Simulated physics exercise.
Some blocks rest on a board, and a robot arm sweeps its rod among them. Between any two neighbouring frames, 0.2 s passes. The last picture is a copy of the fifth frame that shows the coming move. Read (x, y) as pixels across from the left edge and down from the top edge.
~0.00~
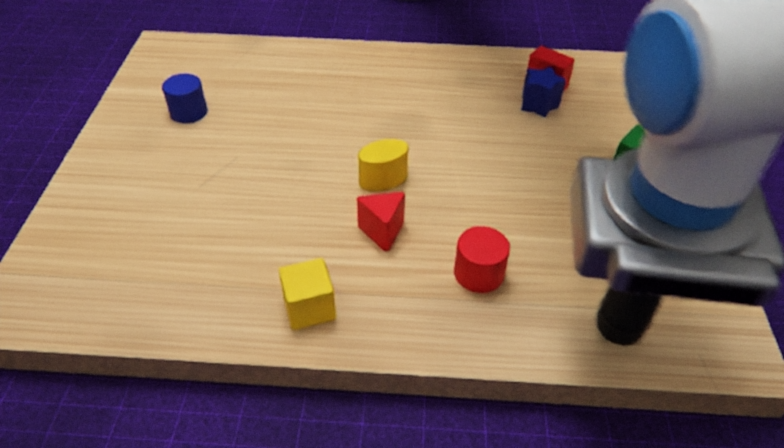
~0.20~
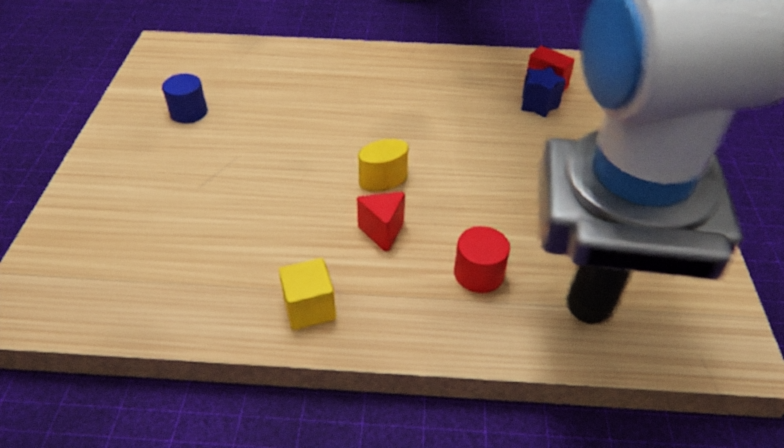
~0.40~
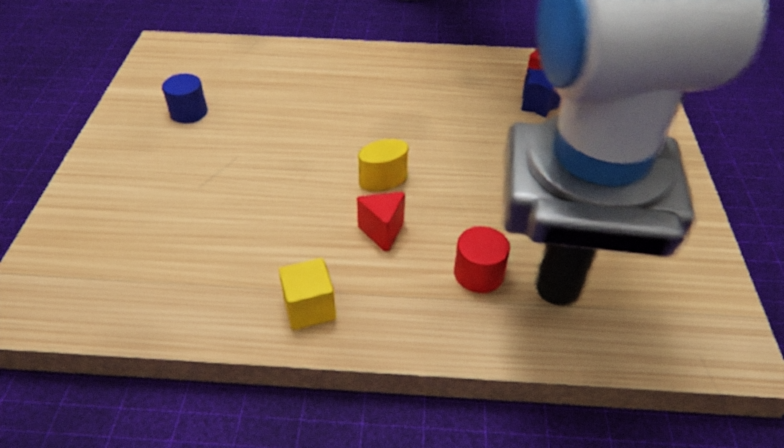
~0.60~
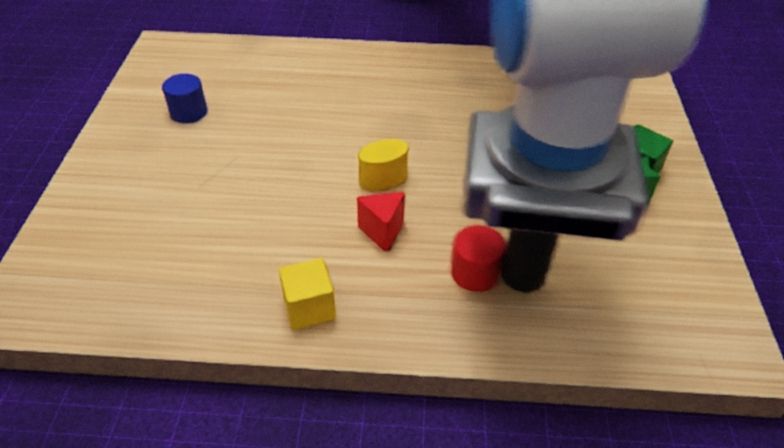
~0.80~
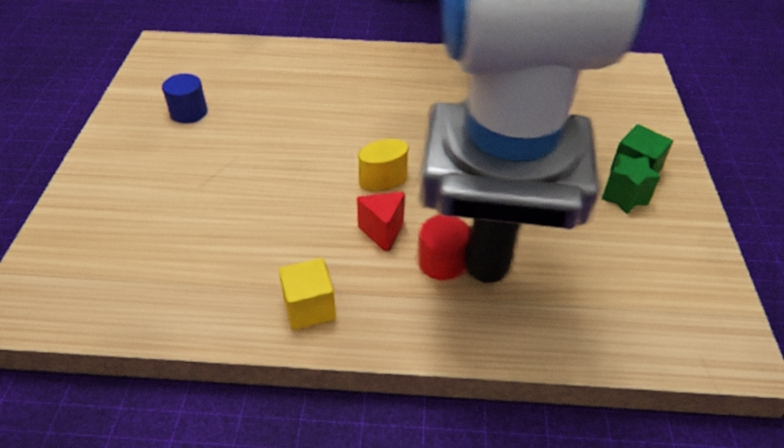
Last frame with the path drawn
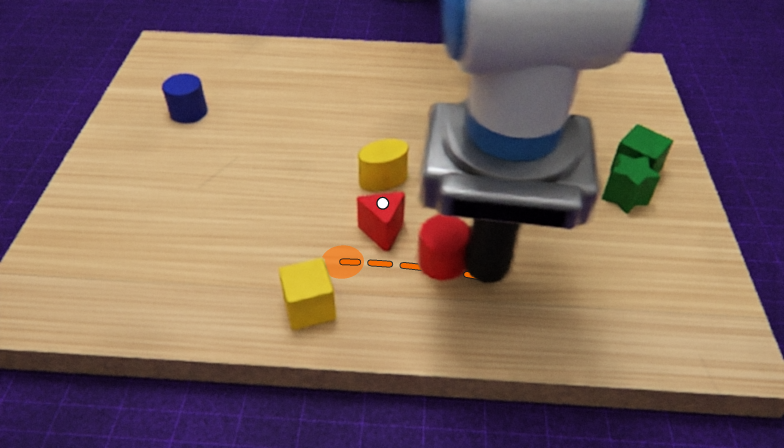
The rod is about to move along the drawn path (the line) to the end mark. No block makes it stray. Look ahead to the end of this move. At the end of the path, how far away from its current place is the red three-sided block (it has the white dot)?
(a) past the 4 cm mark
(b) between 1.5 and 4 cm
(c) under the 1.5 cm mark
The one that fits is a, past the 4 cm mark.
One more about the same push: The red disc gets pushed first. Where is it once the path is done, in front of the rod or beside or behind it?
The rod will have lost it.
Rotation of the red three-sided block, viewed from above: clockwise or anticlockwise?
From above, the turn goes clockwise.
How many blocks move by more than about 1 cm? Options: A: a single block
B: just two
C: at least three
Letter B.
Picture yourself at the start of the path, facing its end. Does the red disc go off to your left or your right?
Rightward.
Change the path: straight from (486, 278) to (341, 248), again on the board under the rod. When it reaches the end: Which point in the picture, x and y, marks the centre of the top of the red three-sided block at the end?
Its top middle: (334, 162).
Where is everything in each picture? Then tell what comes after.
The first frame shows rod's lower end at (619, 327); yellow square piece at (306, 279); red three-sided block at (383, 203); red disc at (484, 244).
The second frame shows rod at (590, 306); blocks still.
The third frame shows rod at (558, 289); blocks still.
The fourth frame shows rod at (524, 276); red disc at (480, 243).
The fifth frame shows rod at (488, 267); yellow square piece at (306, 279); red three-sided block at (383, 203); red disc at (445, 232).
Drawn move, from (486, 278) by way of (438, 270) and (390, 264) to (342, 262); the dot is on the red three-sided block.
The first path, step by step. One third of the way, rod at (438, 258); red three-sided block at (372, 197), turned 20° clockwise; red disc at (401, 219).
Two thirds of the way, rod at (390, 253); red three-sided block at (352, 180), turned 40° clockwise; red disc at (363, 207).
At the end, rod at (342, 250); yellow square piece still; red three-sided block at (349, 171), turned 65° clockwise; red disc at (335, 199).
